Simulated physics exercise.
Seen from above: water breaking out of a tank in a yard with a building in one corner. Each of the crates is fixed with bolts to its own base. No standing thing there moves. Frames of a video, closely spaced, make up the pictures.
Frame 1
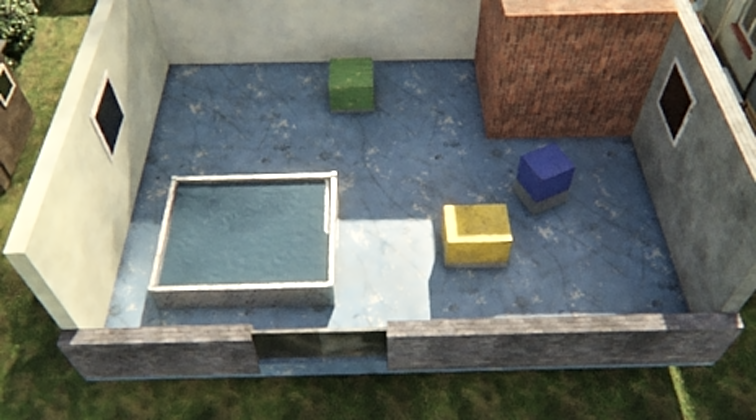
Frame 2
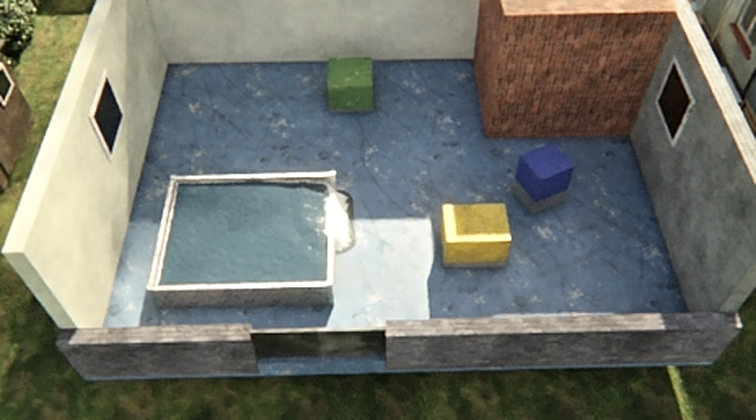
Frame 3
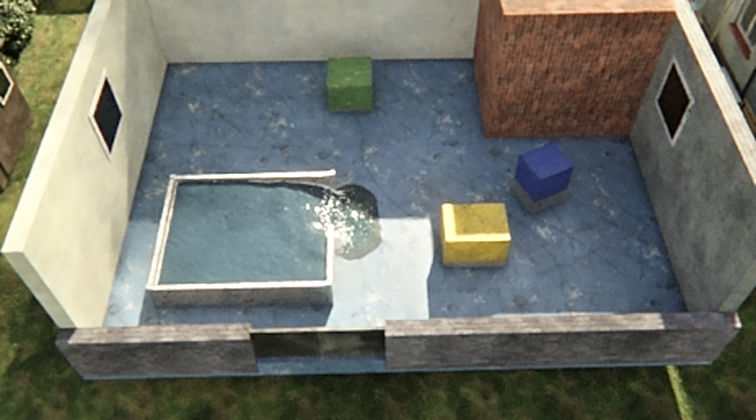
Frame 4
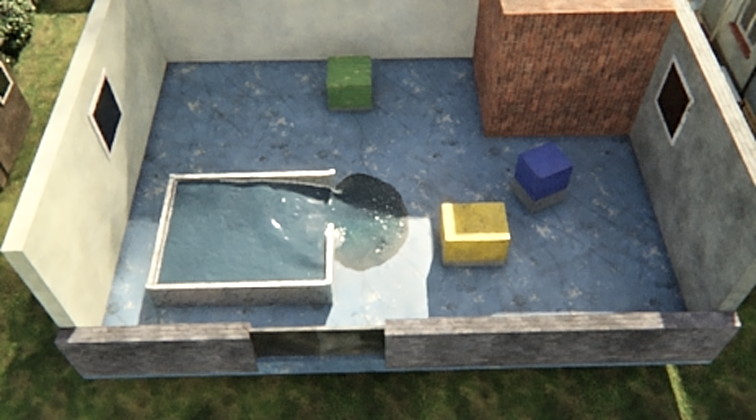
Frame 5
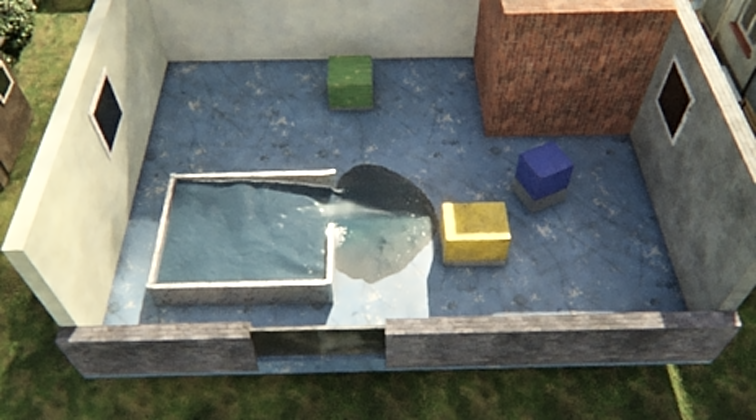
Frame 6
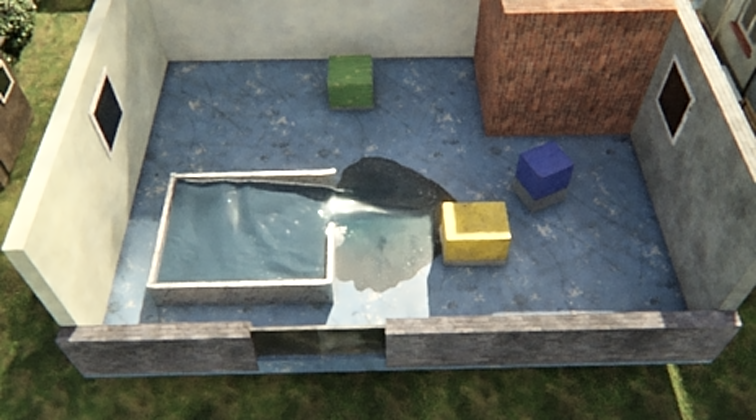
We see a walled yard from above, with a water tank, green, yellow and blue blocks, and a brick building in one corner; water breaks out of the tank's right side and spreads across the floor to the yellow block.
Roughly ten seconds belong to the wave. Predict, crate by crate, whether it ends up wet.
The yellow crate ends up wet; the blue crate ends up dry; the green crate ends up dry.
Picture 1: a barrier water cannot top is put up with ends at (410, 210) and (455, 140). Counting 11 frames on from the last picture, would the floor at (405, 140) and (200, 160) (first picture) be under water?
In order, I'd call them inundated and bare.
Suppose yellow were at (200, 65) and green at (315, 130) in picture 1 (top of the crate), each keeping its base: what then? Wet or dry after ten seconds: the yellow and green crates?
The yellow stays clear, while the green stays clear.
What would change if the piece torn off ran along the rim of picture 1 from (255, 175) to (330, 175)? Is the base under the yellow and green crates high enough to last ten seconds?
Well, the yellow crate is never reached, and the green crate gets reached as well.
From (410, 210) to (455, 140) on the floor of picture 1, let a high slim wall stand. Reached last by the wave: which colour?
That would be the green-painted one.
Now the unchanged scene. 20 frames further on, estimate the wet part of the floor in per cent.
That works out at 45 %.
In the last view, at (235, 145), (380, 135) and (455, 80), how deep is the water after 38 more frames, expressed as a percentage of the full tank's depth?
Taking the places in turn, I get roughly 0, 2 and 16 percent.
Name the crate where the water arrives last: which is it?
Result - the green-painted one.
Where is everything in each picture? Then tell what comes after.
In the first frame, the water tank at (249, 231) is whole and still.
In the second frame, water pours out at (332, 215) and has run to (341, 249).
In the third frame, water pours out at (331, 216) and has run to (374, 242).
In the fourth frame, the front is at (404, 231), out from the gap at (331, 215).
In the fifth frame, water pours out at (332, 214) and has run to (431, 230).
In the sixth frame, the front is at a hidden place, out from the gap at (332, 213).
A moment on, water covers 15 % of the floor; the yellow crate water round its plinth, the blue crate water round its plinth, the green crate not reached.
Next, water covers 30 % of the floor; the yellow crate water round its plinth, the blue crate water round its plinth, the green crate not reached.
Then, water covers 45 % of the floor; the yellow crate water round its plinth, the blue crate water round its plinth, the green crate water round its plinth.
Later, water covers 65 % of the floor; the yellow crate water round its plinth, the blue crate water round its plinth, the green crate water round its plinth.
In the end, water covers 75 % of the floor; the yellow crate was topped, the blue crate stayed above the water, the green crate stayed above the water.
